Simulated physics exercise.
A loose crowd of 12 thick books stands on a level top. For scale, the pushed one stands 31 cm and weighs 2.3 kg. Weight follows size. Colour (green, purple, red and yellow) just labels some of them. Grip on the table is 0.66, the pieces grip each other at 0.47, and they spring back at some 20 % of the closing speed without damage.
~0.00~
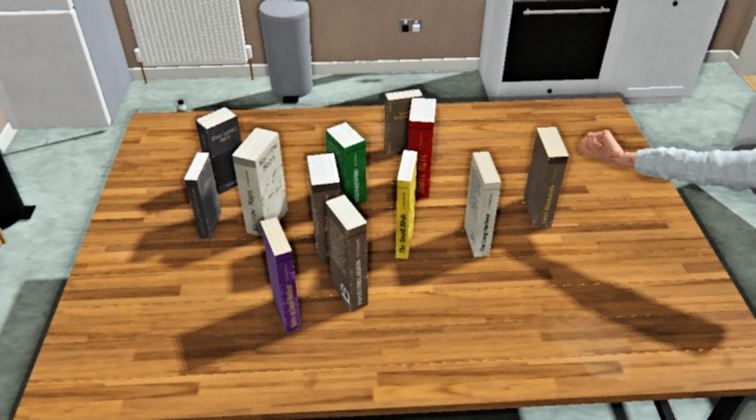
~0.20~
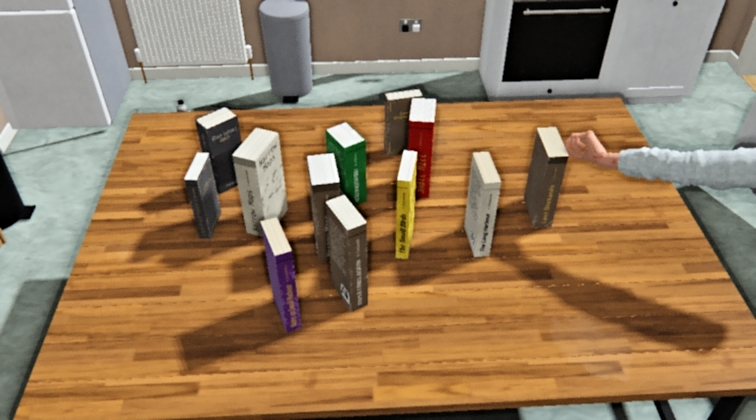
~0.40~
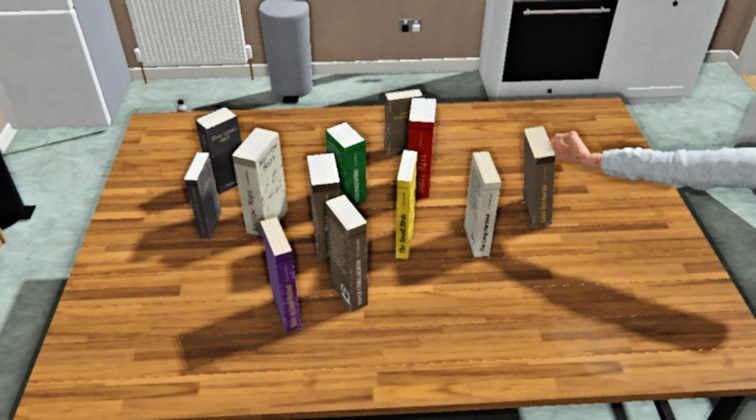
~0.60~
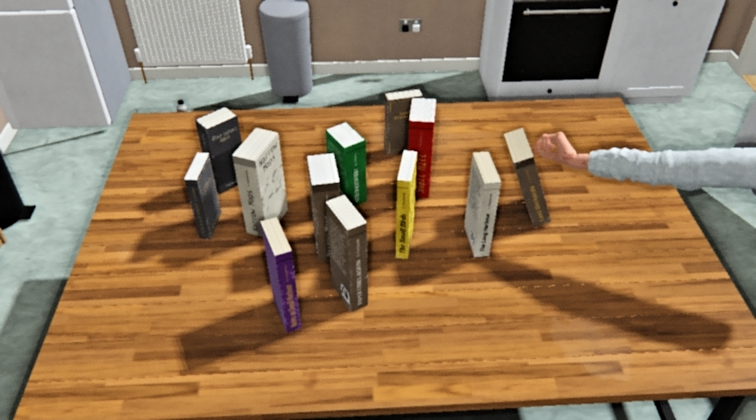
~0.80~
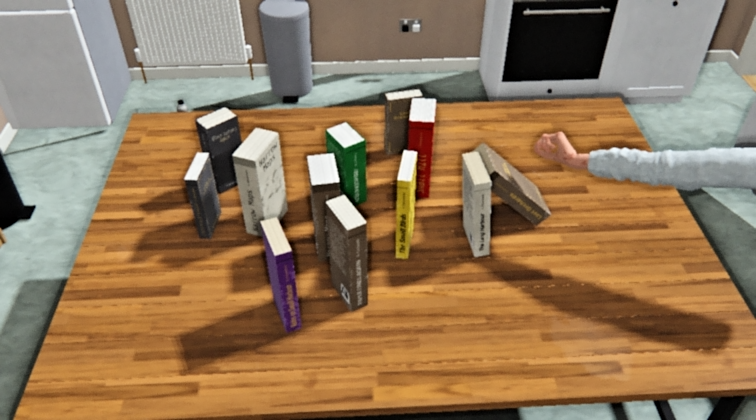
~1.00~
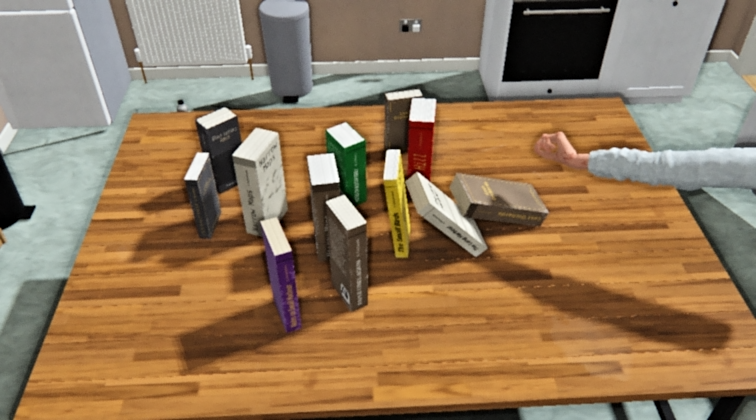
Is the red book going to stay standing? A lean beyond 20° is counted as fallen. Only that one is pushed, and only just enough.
In the end the red book stays standing.
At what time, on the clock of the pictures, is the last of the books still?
Near 2.5 s.
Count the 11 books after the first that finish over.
The count is 6.
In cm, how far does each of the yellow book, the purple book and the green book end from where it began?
About: Yellow 20, purple 0, green 0.
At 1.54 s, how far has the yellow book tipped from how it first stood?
Roughly 70°.
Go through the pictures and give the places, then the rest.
In the first frame (places mark the middle of the side facing us), finger (585, 145) 7 cm from the first book; red book (419, 161); yellow book (403, 222); purple book (289, 294); the rest undisturbed.
Finger (569, 146) 13 mm from the first book; red book (419, 161), in the second frame.
Finger (553, 146) pushing; red book (419, 161); the rest undisturbed, in the third frame.
Finger (541, 147) stopped; red book (419, 161); the rest undisturbed, in the fourth frame.
Finger (541, 147) stopped; red book (419, 161); steepest lean 6°, the book at (482, 221); one has shifted, in the fifth frame.
Finger (541, 147) stopped; red book (419, 161); yellow book (397, 221) leaning 7°; purple book (289, 294); steepest lean 41°, the book at (454, 231); 1 of the 11 other books over, 2 disturbed in all, in the sixth frame.
After 1.18 s, 2 of the 11 other books over; red book unmoved; yellow book leaning 45°.
After 1.54 s, 3 of the 11 other books over; red book unmoved; yellow book leaning 73°.
After 2.06 s, 6 of the 11 other books over; red book unmoved; yellow book leaning 74°.
At rest (2.6 s), 6 of the 11 other books over; red book unmoved; yellow book leaning 74°; purple book unmoved. Five left standing. As the last picture would show them, middles, red book near (421, 150), yellow book near (353, 232).
